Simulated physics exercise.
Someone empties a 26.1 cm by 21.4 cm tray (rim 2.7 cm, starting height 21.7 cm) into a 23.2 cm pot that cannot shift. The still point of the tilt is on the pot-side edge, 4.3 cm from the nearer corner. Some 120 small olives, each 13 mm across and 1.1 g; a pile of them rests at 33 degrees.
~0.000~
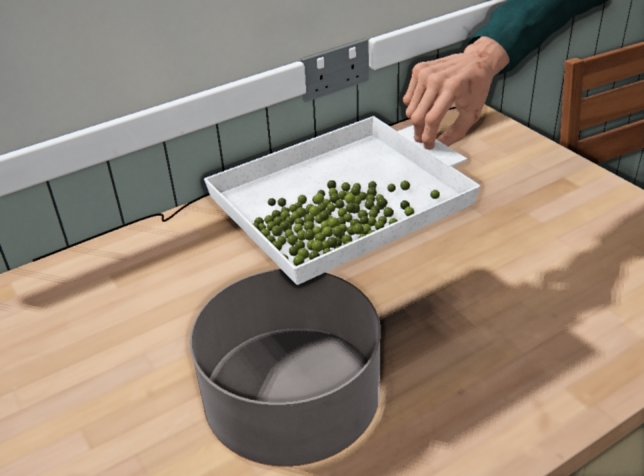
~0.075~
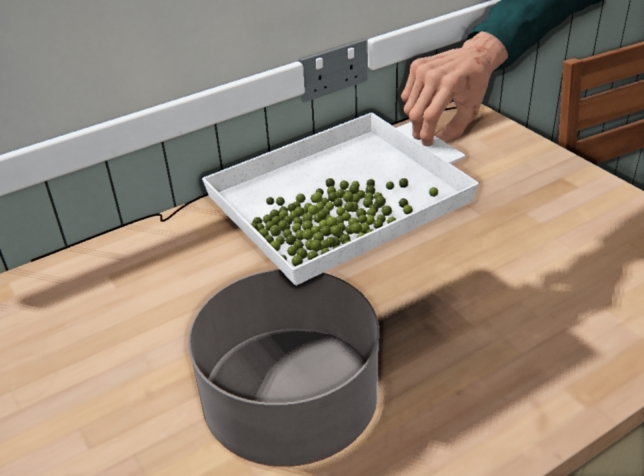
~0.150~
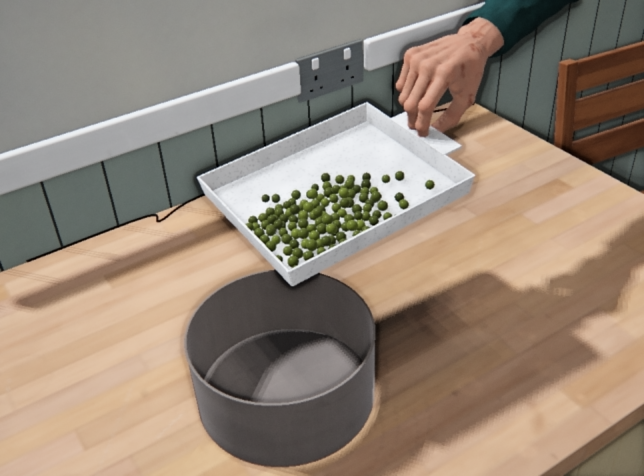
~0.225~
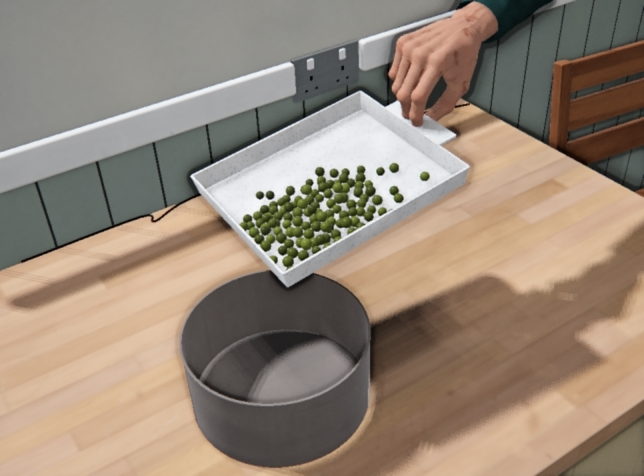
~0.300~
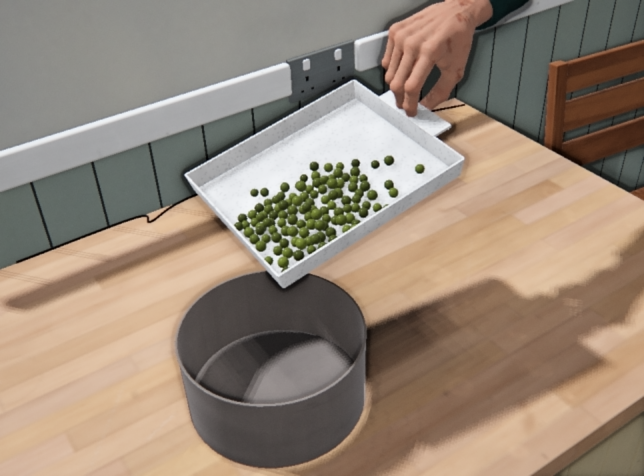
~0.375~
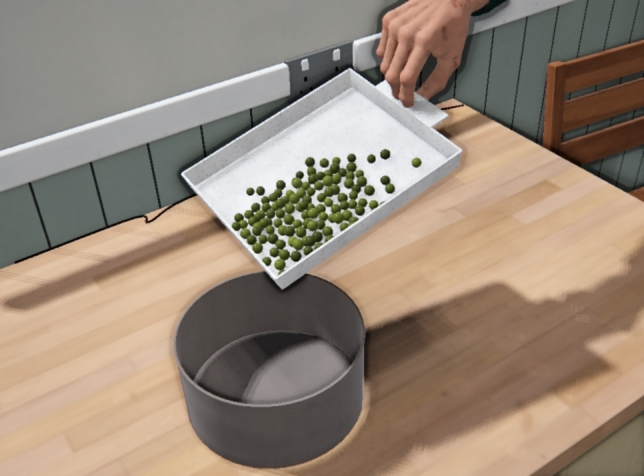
White tray of small green olives tilting gradually as a hand raises its far end above a grey pot on a wooden table.
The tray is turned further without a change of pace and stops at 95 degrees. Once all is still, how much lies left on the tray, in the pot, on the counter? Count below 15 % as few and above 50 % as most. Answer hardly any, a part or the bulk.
Tray hardly any, pot the bulk, counter hardly any.
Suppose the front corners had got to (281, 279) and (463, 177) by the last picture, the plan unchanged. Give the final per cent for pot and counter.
Pot 75, counter 15.
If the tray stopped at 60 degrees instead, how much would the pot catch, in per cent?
It would be near 5 per cent.
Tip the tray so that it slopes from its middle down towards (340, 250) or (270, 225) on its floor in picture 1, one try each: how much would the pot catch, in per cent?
Some 80 and 70 per cent.
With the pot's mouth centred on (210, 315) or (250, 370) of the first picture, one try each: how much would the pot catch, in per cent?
About 40 and 100 per cent.
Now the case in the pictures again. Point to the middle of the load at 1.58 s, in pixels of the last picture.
Around (266, 227).
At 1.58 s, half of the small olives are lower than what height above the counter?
Roughly 28 cm.
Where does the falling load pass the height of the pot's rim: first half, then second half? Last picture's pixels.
First near (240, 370), later near (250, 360).
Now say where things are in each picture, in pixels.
In the first frame, tray tilt 0 degrees, front corners at (296, 265) and (475, 185); middle of the pieces at (330, 220); pot at (285, 329).
In the second frame, tray tilt 1 degrees, front corners at (294, 266) and (474, 183); middle of the pieces at (328, 219).
In the third frame, tray tilt 5 degrees, front corners at (290, 268) and (470, 175), lowest corner left front; middle of the pieces at (324, 216).
In the fourth frame, tray tilt 8 degrees, front corners at (284, 270) and (465, 166), lowest corner left front; middle of the pieces at (319, 213).
In the fifth frame, tray tilt 12 degrees, front corners at (279, 272) and (460, 158), lowest corner left front; middle of the pieces at (313, 210).
In the sixth frame, tray tilt 16 degrees, front corners at (277, 274) and (457, 150), lowest corner left front; middle of the pieces at (311, 208); pot at (269, 331). Its pace works out near 50 degrees a second.
Then, at 1.10 s, tilt 53 degrees; the tray holds 100 %, the pot 0 %.
Then, at 1.58 s, tilt 78 degrees; the tray holds 95 %, the pot 5 %.
Then, at 2.13 s, tilt 95 degrees; the tray holds 35 %, the pot 25 %.
At rest (3.6 s), tray 0 %, pot 100 %, counter 0 %.
